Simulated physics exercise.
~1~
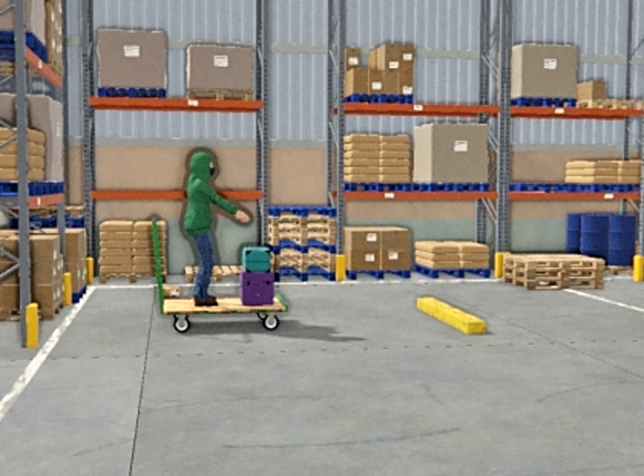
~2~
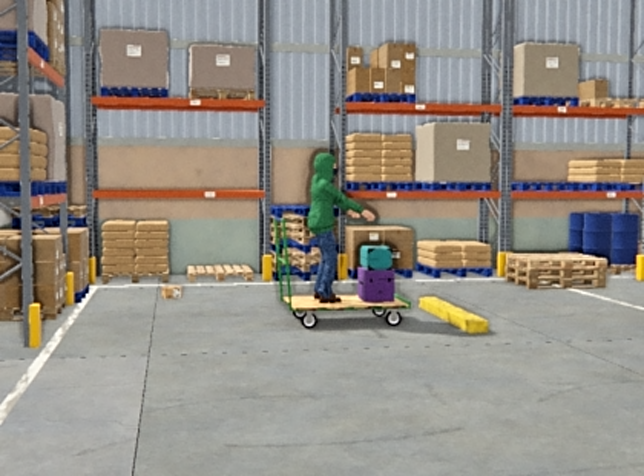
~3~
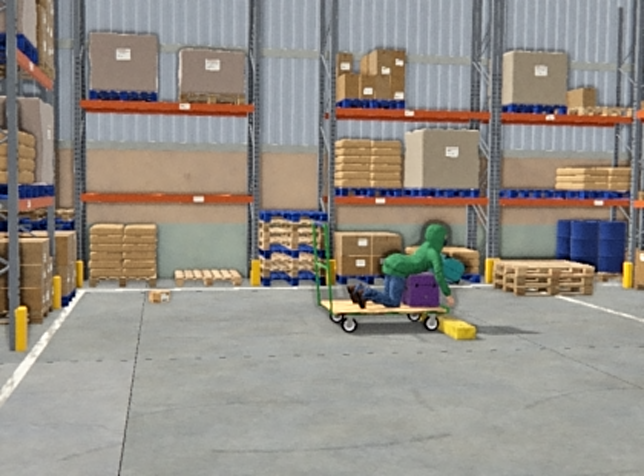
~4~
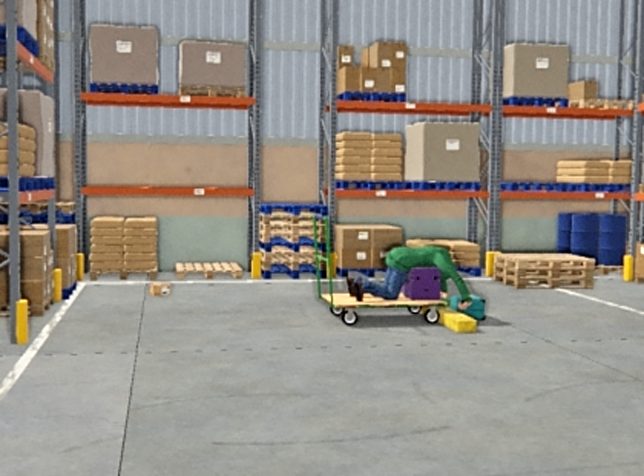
To begin with, a figure in a green hooded top and blue jeans stands on a platform trolley in a warehouse, arms held forward, behind a teal case stacked on a purple box. The trolley rolls right across the concrete floor towards a yellow kerb. Its front wheels meet the kerb and it stops, while the figure pitches forward over the purple box and the teal case slides off ahead. Finally, the teal case lies beyond the front edge by the kerb, with the figure slumped over the purple box, which stays on the deck, arms hanging past the edge.
